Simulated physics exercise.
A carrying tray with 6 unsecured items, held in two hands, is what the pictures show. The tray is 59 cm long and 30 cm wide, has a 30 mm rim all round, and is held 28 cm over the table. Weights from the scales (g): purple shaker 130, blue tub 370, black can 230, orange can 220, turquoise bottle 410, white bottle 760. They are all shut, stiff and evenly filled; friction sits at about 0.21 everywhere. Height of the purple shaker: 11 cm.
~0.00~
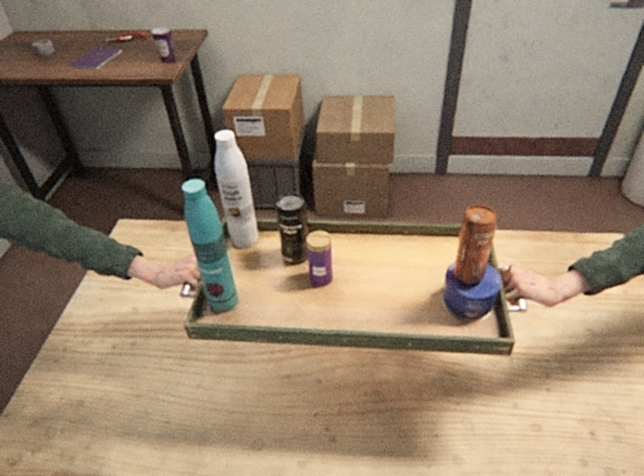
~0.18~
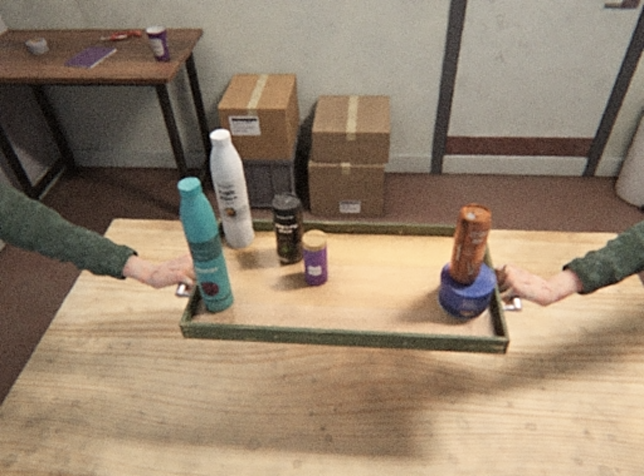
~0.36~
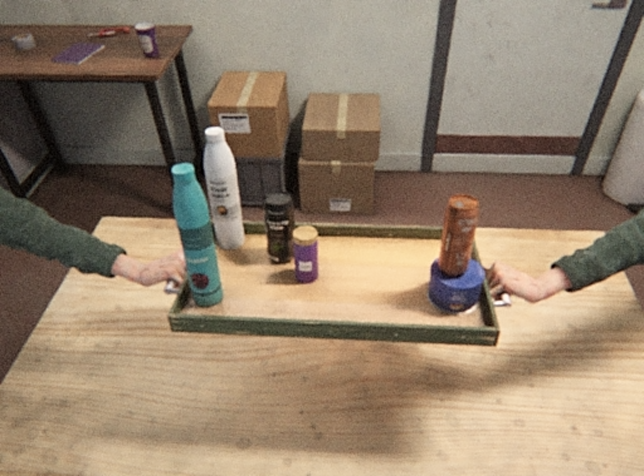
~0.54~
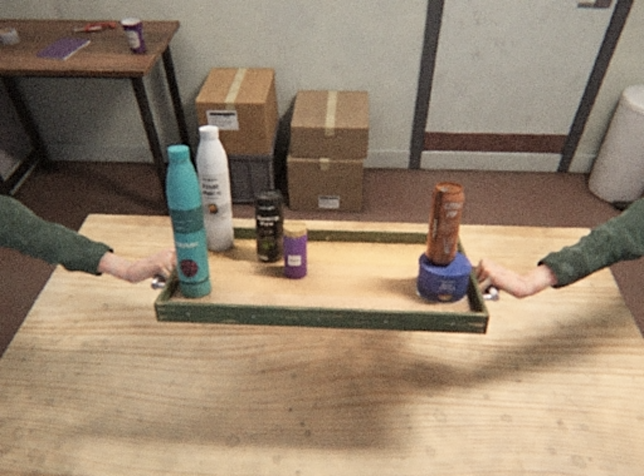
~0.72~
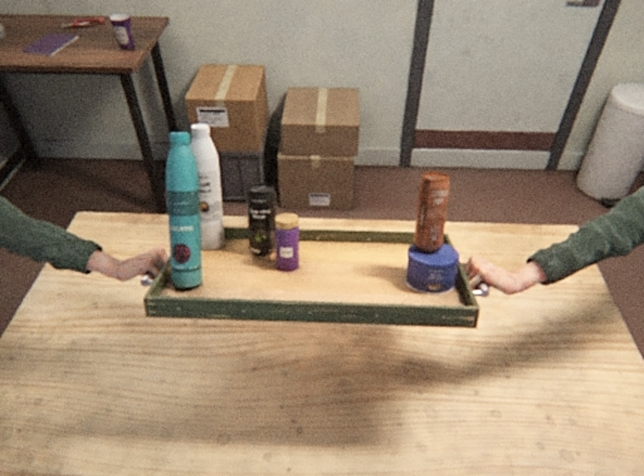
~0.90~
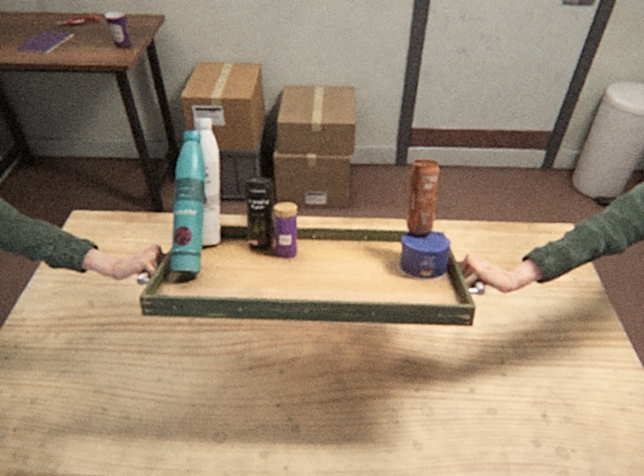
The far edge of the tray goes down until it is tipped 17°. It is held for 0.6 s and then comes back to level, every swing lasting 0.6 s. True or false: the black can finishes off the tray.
False.
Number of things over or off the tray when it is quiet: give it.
The count comes out at 4.
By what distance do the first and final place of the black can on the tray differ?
Around 5 centimetres.
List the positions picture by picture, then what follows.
The first picture shows tray level; black can (294, 230); purple shaker (320, 259).
The second picture shows tray level; orange can (469, 246); turquoise bottle (206, 249).
The third picture shows tilt 6°, far edge down; white bottle (223, 191); purple shaker (306, 255).
The fourth picture shows tilt 15°, far edge down; blue tub (443, 277); orange can (444, 225).
The fifth picture shows tilt 17°, far edge down; turquoise bottle (184, 211) tipped 12° against what carries it; white bottle (206, 189).
The sixth picture shows tilt 17°, far edge down; black can (260, 213) tipped 6° against what carries it; purple shaker (286, 231) shifted 7 cm.
Around 1.20 s, tilt 17°, far edge down; orange can, turquoise bottle and white bottle now off the tray; black can shifted 5 cm near (260, 214); purple shaker tipped 23° against what carries it.
Around 1.60 s, tilt 8°, far edge down; purple shaker now off the tray; black can shifted 5 cm near (259, 210); blue tub shifted 14 cm.
Finally (2.4 s), off the tray, purple shaker, orange can, turquoise bottle and white bottle; not toppled but over 5 cm from the start, blue tub; the last one still in place (within 5 cm). In the last view, black can near (258, 206).
